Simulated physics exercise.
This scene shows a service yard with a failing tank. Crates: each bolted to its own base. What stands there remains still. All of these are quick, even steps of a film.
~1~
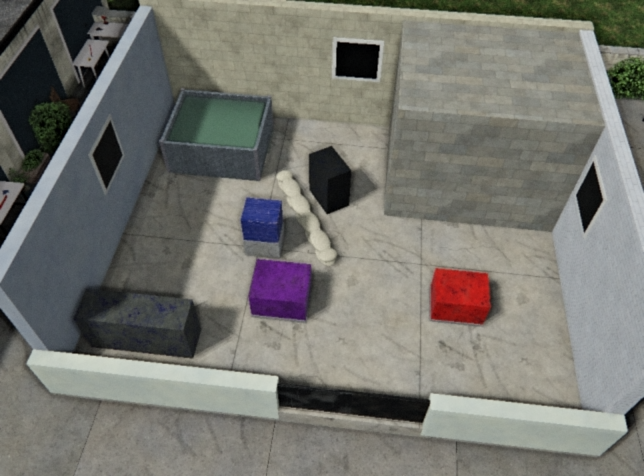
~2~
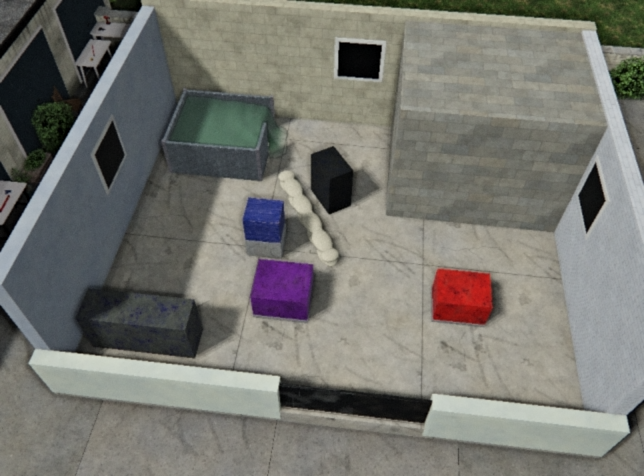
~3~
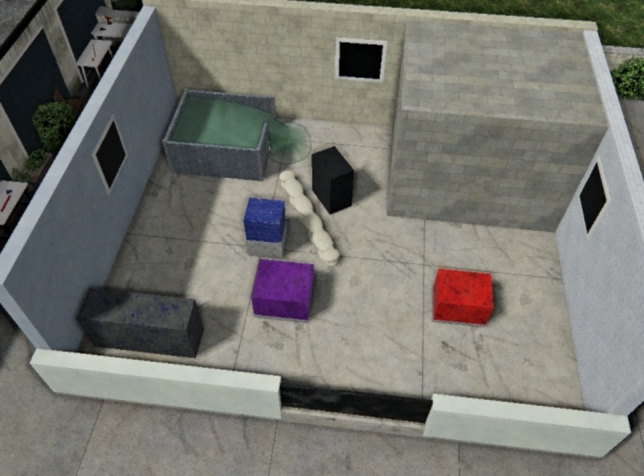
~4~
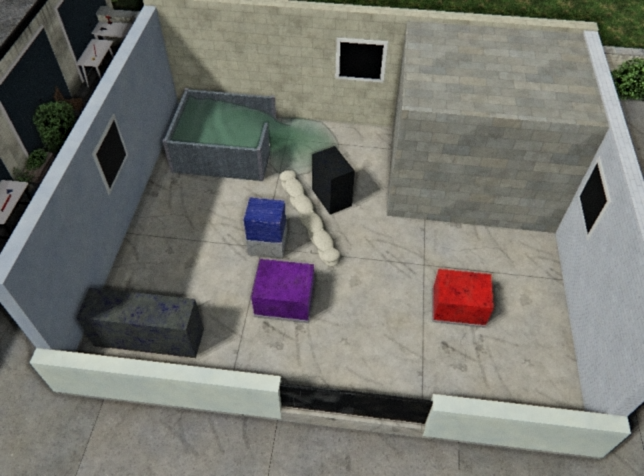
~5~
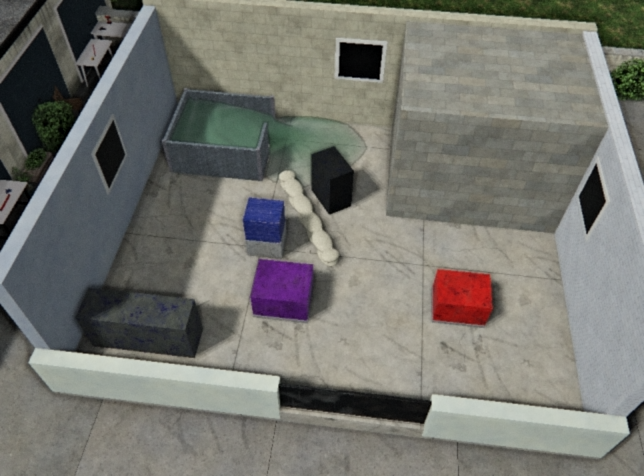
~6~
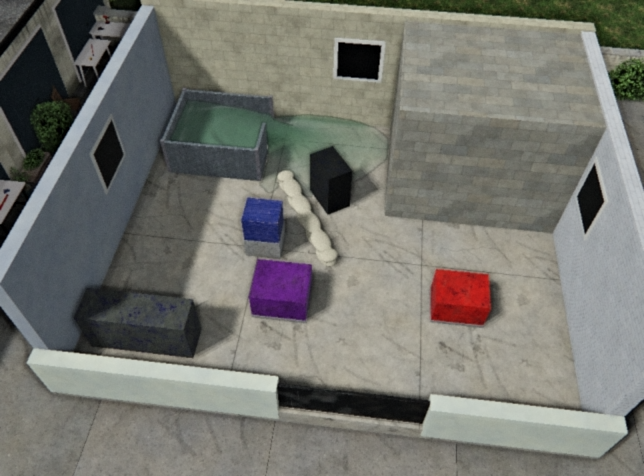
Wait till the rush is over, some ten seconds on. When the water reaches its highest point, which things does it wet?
At the peak: The blue crate stays dry; the purple crate stays dry; the red crate gets wet.
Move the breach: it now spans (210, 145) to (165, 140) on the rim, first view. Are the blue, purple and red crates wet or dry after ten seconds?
Going crate by crate, the blue one stays out of reach, then the purple one is caught, then the red one is caught.
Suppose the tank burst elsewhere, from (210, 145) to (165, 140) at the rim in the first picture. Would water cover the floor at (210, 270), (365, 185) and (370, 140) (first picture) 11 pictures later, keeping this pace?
The first comes out soaked, the second untouched, the third untouched.
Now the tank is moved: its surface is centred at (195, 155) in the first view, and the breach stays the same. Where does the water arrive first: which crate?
Answer: The blue crate.
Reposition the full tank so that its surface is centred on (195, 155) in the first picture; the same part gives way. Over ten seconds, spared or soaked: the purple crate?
Short answer: The purple crate is reached.
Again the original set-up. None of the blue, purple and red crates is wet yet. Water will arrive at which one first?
Note: The crate marked blue is first.
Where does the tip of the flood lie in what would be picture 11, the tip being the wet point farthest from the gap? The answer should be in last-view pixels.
Look around (385, 221).
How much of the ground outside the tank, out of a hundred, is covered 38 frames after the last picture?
About 55 percent.
A moment on, water covers 15 % of the floor; the blue crate not reached, the purple crate not reached, the red crate not reached.
Next, water covers 20 % of the floor; the blue crate water round its plinth, the purple crate not reached, the red crate not reached.
Then, water covers 40 % of the floor; the blue crate water round its plinth, the purple crate water round its plinth, the red crate water round its plinth.
Later, water covers 55 % of the floor; the blue crate water round its plinth, the purple crate water round its plinth, the red crate water round its plinth.
In the end, water covers 90 % of the floor; the blue crate stayed above the water, the purple crate stayed above the water, the red crate was topped.
